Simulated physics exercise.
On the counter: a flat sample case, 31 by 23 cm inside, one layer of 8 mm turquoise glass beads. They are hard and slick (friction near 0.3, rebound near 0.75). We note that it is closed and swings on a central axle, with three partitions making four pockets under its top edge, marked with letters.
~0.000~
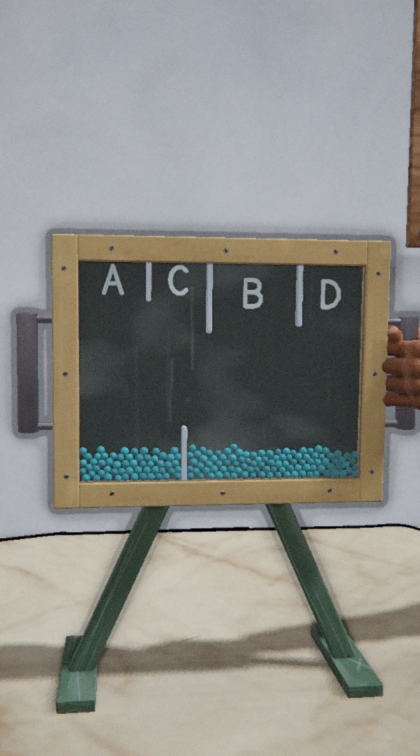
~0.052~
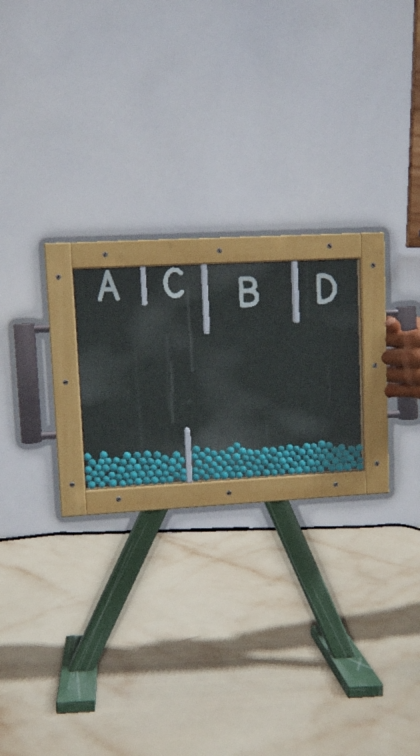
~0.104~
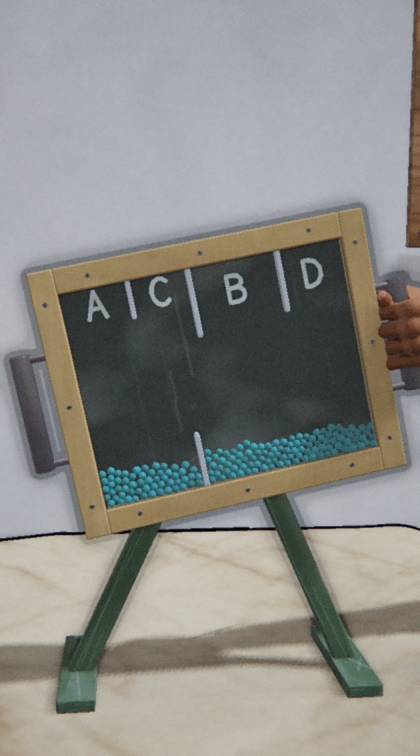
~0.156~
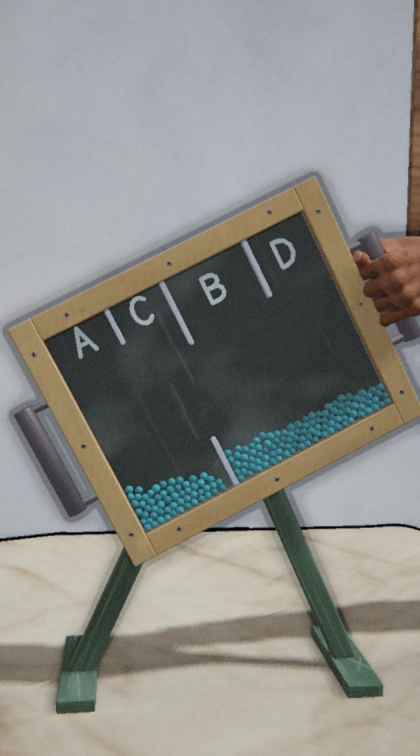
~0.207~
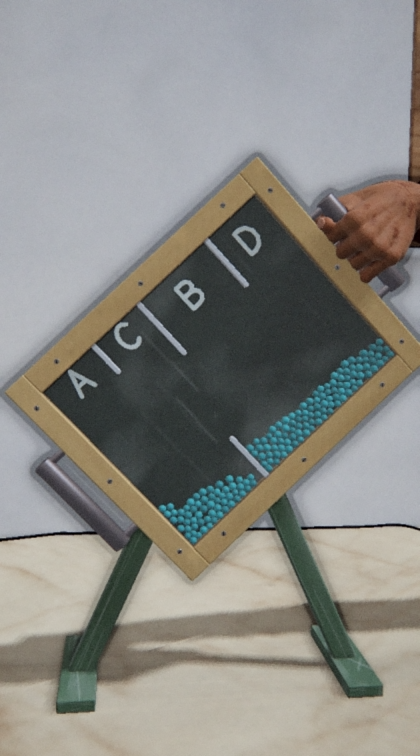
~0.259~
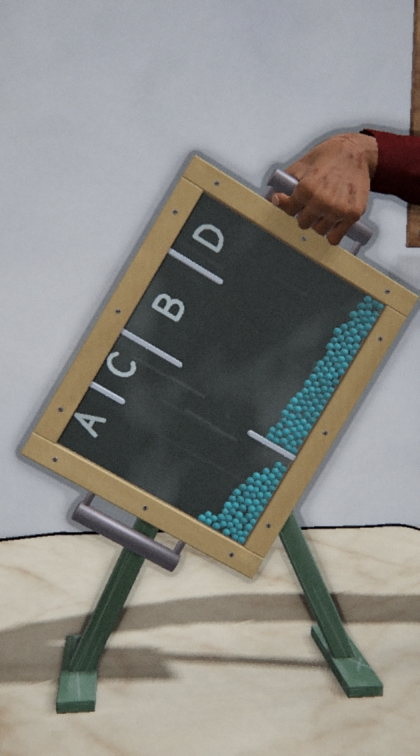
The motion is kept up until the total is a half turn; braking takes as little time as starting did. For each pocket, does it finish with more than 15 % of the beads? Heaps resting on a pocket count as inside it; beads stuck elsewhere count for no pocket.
Pocket A yes, pocket B yes, pocket C yes, pocket D no.
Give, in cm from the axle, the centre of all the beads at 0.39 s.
The middle sits about 9 centimetres right and 1 centimetres below the axle.
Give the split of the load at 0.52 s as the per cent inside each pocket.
Pocket A: 0; pocket B: 0; pocket C: 0; pocket D: 0.
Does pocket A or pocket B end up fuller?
More ends up in pocket B than in the other one.
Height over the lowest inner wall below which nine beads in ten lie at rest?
Height: Approx. 4 cm.
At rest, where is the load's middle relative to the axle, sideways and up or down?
Offset from axle: Approx. 3 cm right, 9 cm below.
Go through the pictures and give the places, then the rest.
Level, about 160 beads; load centre (221, 464); top bead (234, 447); A (113, 279), B (254, 293), C (179, 280), D (331, 294); walls (184, 482) to (184, 428), in the first picture.
Turned 3° anticlockwise; load centre (225, 464); top bead (322, 444), in the second picture.
Turned 12° anticlockwise; load centre (238, 462); top bead (370, 426), in the third picture.
Turned 27° anticlockwise; load centre (258, 456); top bead (380, 387), in the fourth picture.
Turned 43° anticlockwise; load centre (279, 442); top bead (379, 342), in the fifth picture.
Turned 60° anticlockwise; load centre (296, 425); top bead (368, 299); A (88, 422), B (170, 306), C (121, 365), D (210, 236); partition tips (122, 401), (180, 365), (220, 282), in the sixth picture.
After 0.39 s it has turned 101°, the beads' middle is 9 cm right of and 1 cm below the axle; inside pockets, nothing yet.
After 0.52 s it has turned 143°, the beads' middle is 7 cm right of and level with the axle; inside pockets, nothing yet.
After 0.71 s it has turned 180°, the beads' middle is 3 cm right of and 8 cm below the axle; inside pockets, A 20 %, B 40 %, C 15 %, D 5 %.
All still by 1.9 s, A 30 %, B 45 %, C 20 %, D 5 %.
